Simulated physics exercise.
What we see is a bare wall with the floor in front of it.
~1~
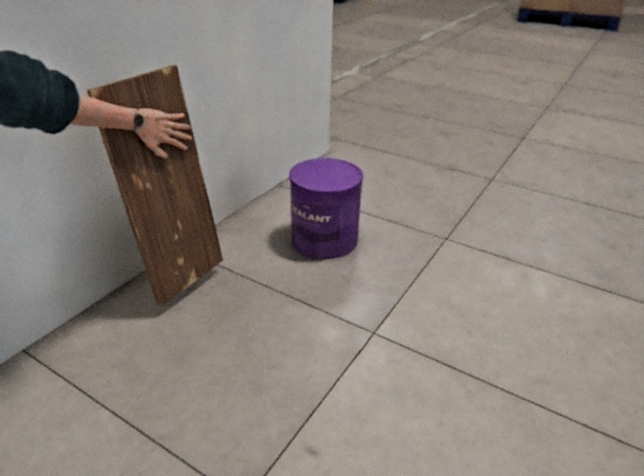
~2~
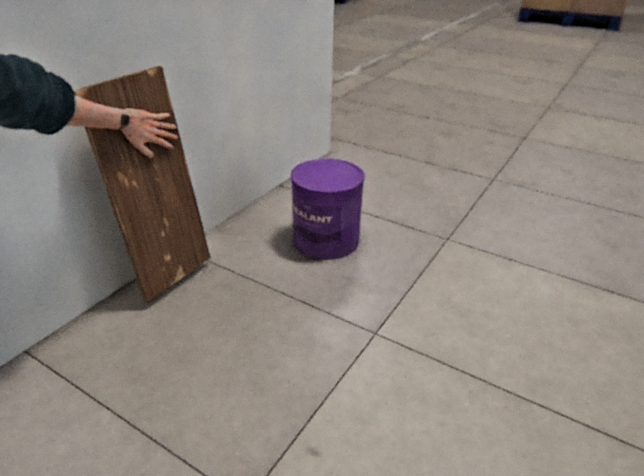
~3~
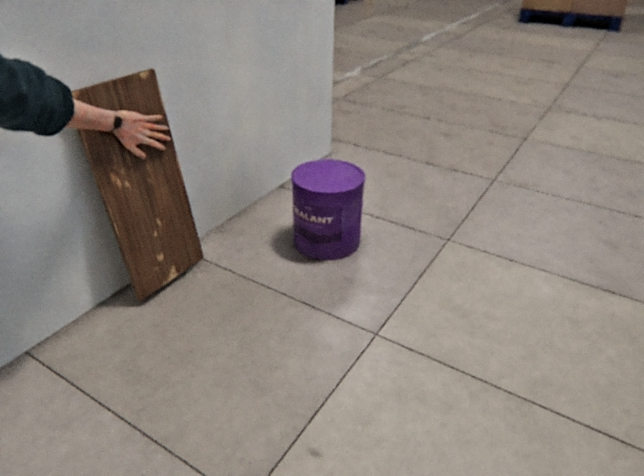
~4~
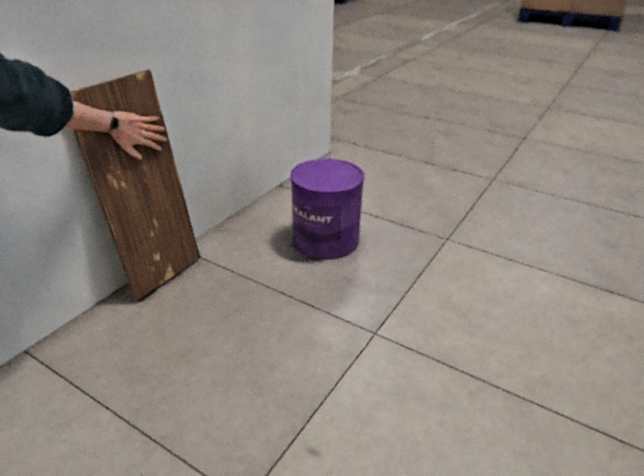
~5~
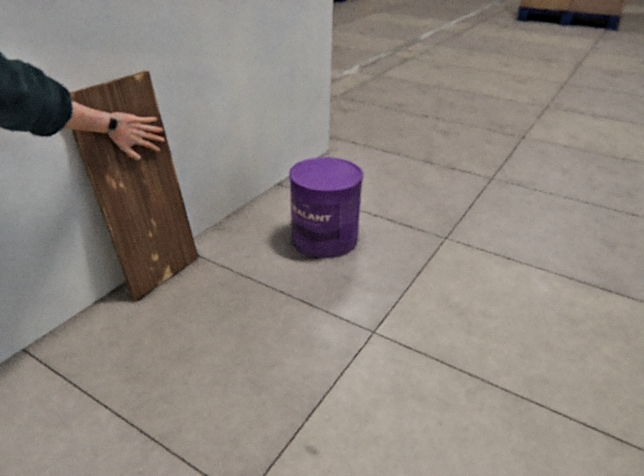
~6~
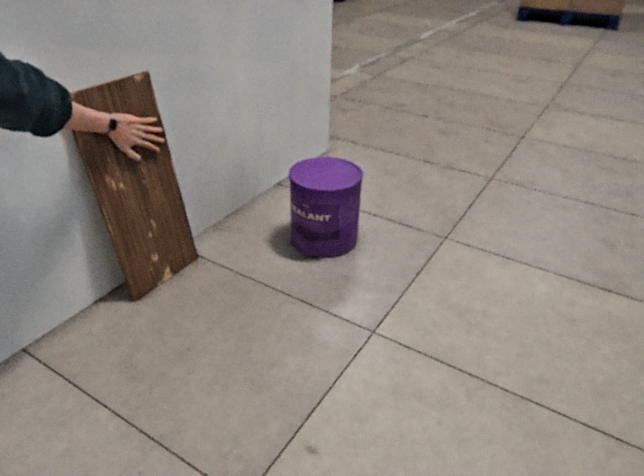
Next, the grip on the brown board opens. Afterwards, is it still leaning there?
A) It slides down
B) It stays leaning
The answer is B.
Then, 0.20 s later than the last frame, all is still.
Then, 0.50 s later than the last frame, brown board resting near (140, 190).
When it is over, both as before. End places, in pixels of the last picture, brown board near (140, 190). The board remains leaning.
